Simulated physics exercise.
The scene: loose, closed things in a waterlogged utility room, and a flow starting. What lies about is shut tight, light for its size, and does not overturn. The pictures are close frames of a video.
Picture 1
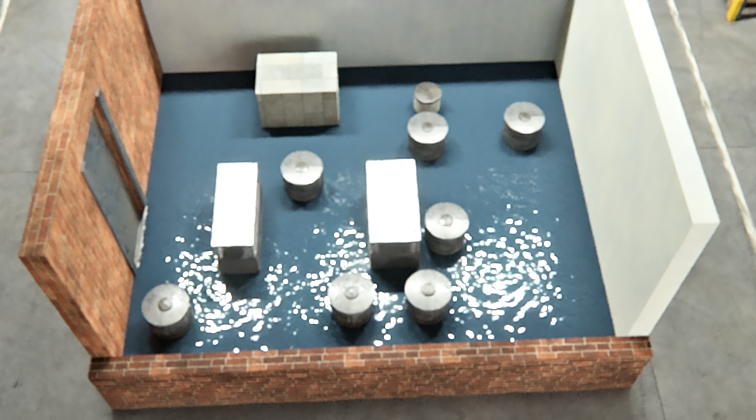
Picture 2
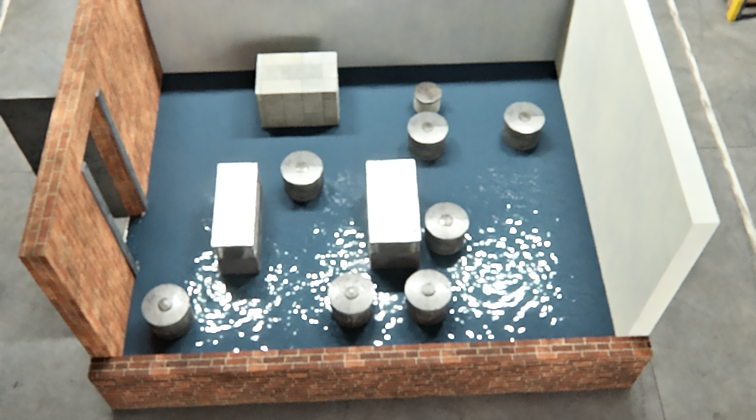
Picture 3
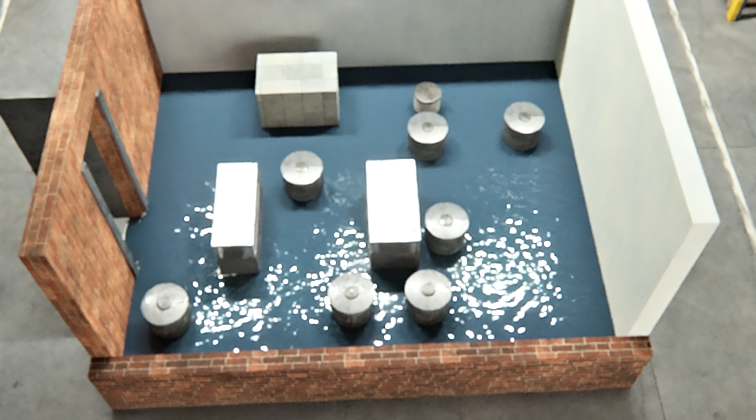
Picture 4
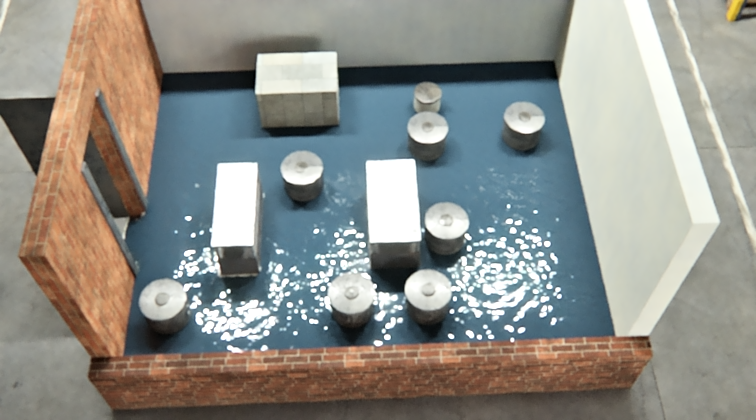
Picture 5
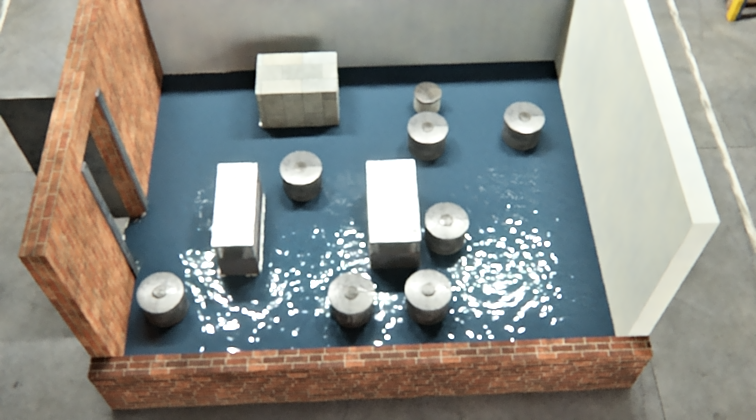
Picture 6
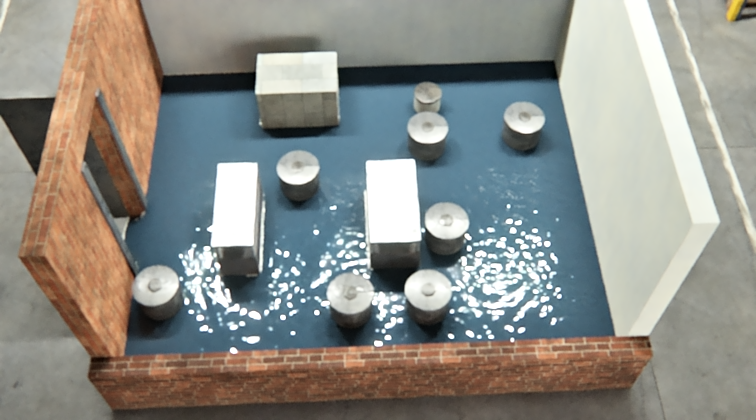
A waterlogged room with brick walls at the left and front and pale walls behind and at the right is seen from above, its dark blue water glinting. Grey lidded round tubs and three pale rectangular blocks are spread across it. A dark opening appears at the left wall, then the lower-left tub drifts slightly up and left, while the camera stays still.
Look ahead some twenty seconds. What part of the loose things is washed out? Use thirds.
It is between one and two thirds.
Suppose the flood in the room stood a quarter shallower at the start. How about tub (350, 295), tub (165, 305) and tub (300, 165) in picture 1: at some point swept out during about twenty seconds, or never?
One after the other: Gone, carried outside, carried outside.
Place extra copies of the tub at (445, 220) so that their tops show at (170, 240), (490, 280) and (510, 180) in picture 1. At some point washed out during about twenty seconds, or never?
In that order: Yes, kept in, kept in.
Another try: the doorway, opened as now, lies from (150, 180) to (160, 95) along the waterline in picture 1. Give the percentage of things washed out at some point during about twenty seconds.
Near 50 in a hundred.
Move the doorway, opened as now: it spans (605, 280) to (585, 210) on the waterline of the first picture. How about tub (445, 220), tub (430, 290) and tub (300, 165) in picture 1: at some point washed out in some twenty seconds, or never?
As listed: Carried outside, gone, inside.
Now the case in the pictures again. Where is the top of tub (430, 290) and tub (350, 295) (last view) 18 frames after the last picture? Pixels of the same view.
Close to (327, 298) and (232, 303).
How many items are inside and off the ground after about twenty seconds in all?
That makes 5.
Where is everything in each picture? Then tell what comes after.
In the first picture, a tub at (165, 305), afloat; a tub at (302, 167) floats; 0 of 8 have shifted.
In the second picture, a tub at (165, 305) floats; a tub at (302, 167) floats; 0 of 8 have shifted.
In the third picture, a tub at (165, 304) floats; a tub at (302, 167), afloat; 0 of 8 have shifted.
In the fourth picture, a tub at (162, 299) floats, close to its start; a tub at (302, 167), afloat; 1 of 8 have shifted.
In the fifth picture, a tub at (160, 292), afloat, close to its start; a tub at (301, 167), afloat; 1 of 8 have shifted.
In the sixth picture, a tub at (155, 285) floats, close to its start; a tub at (298, 167) floats, close to its start; 1 of 8 have shifted.
A moment on, 0 of 8 are out; 8 afloat.
Next, 1 of 8 are out; 7 afloat.
Later, 3 of 8 are out; 5 afloat.
In the end, 3 of 8 are out; 5 afloat.
